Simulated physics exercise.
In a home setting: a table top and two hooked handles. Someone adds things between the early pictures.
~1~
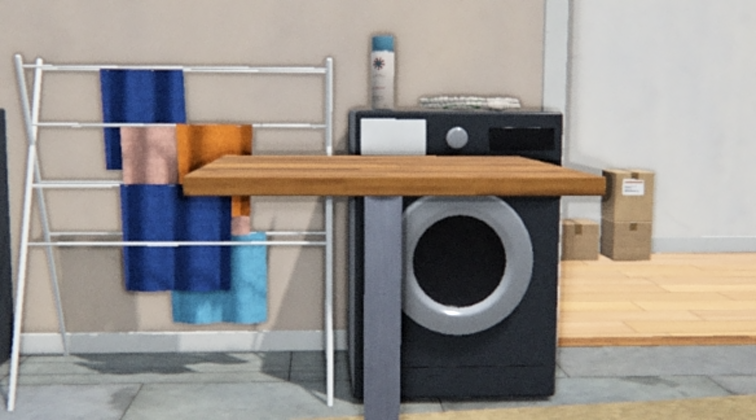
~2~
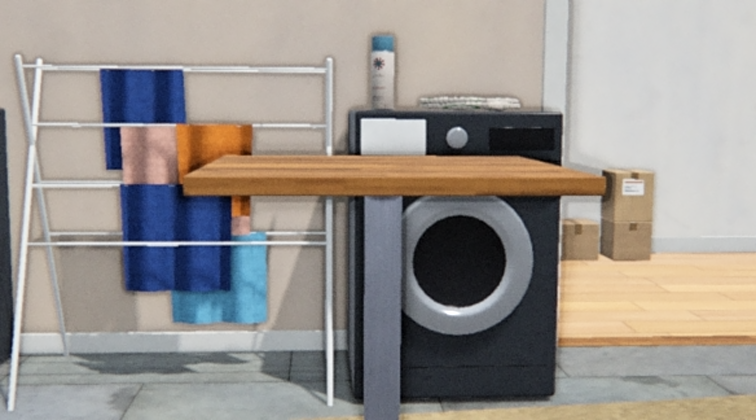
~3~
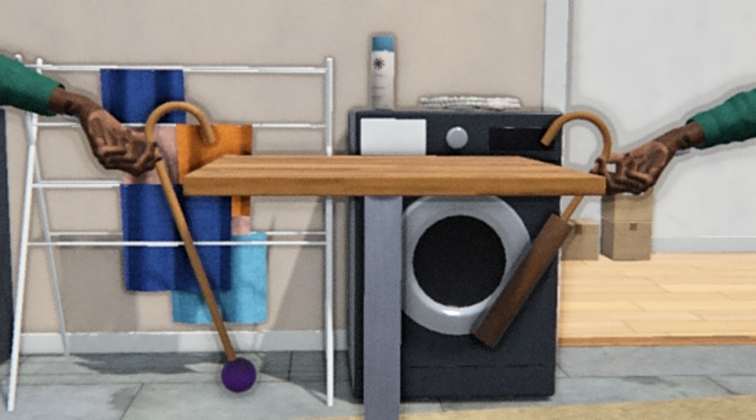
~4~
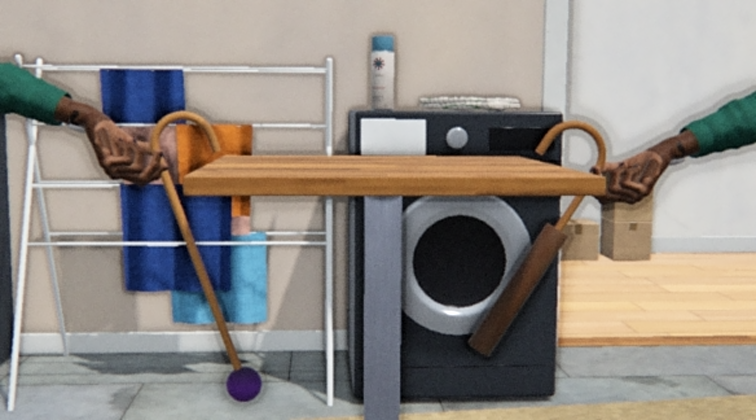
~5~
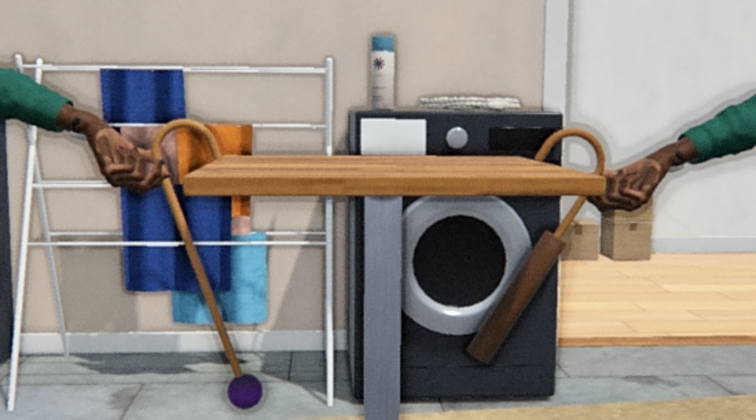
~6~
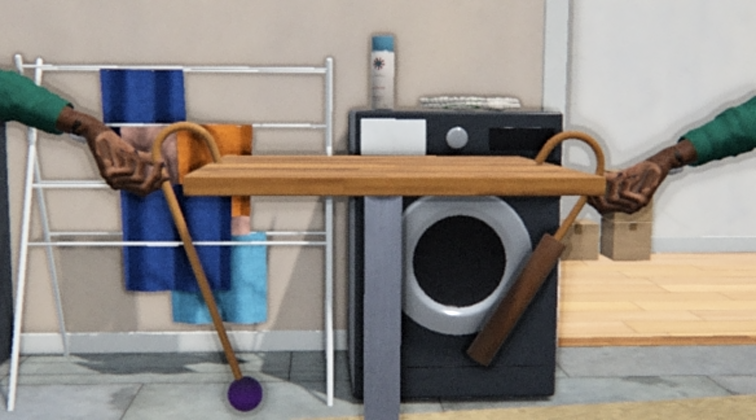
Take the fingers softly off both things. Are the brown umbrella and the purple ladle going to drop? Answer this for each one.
At the end, the brown umbrella is going to stay up; the purple ladle is going to stay up.
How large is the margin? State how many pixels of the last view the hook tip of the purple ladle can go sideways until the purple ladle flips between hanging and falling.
It's about 12 pixels to the left.
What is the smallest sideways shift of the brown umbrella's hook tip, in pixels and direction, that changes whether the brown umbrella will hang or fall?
Move it 16 pixels right.
Then, 0.40 s past the last view, brown umbrella at rest near (526, 245); purple ladle at rest near (219, 268).
Finally, the brown umbrella stays hooked on the edge, near (524, 245); the purple ladle stays hooked on the edge, near (219, 268).
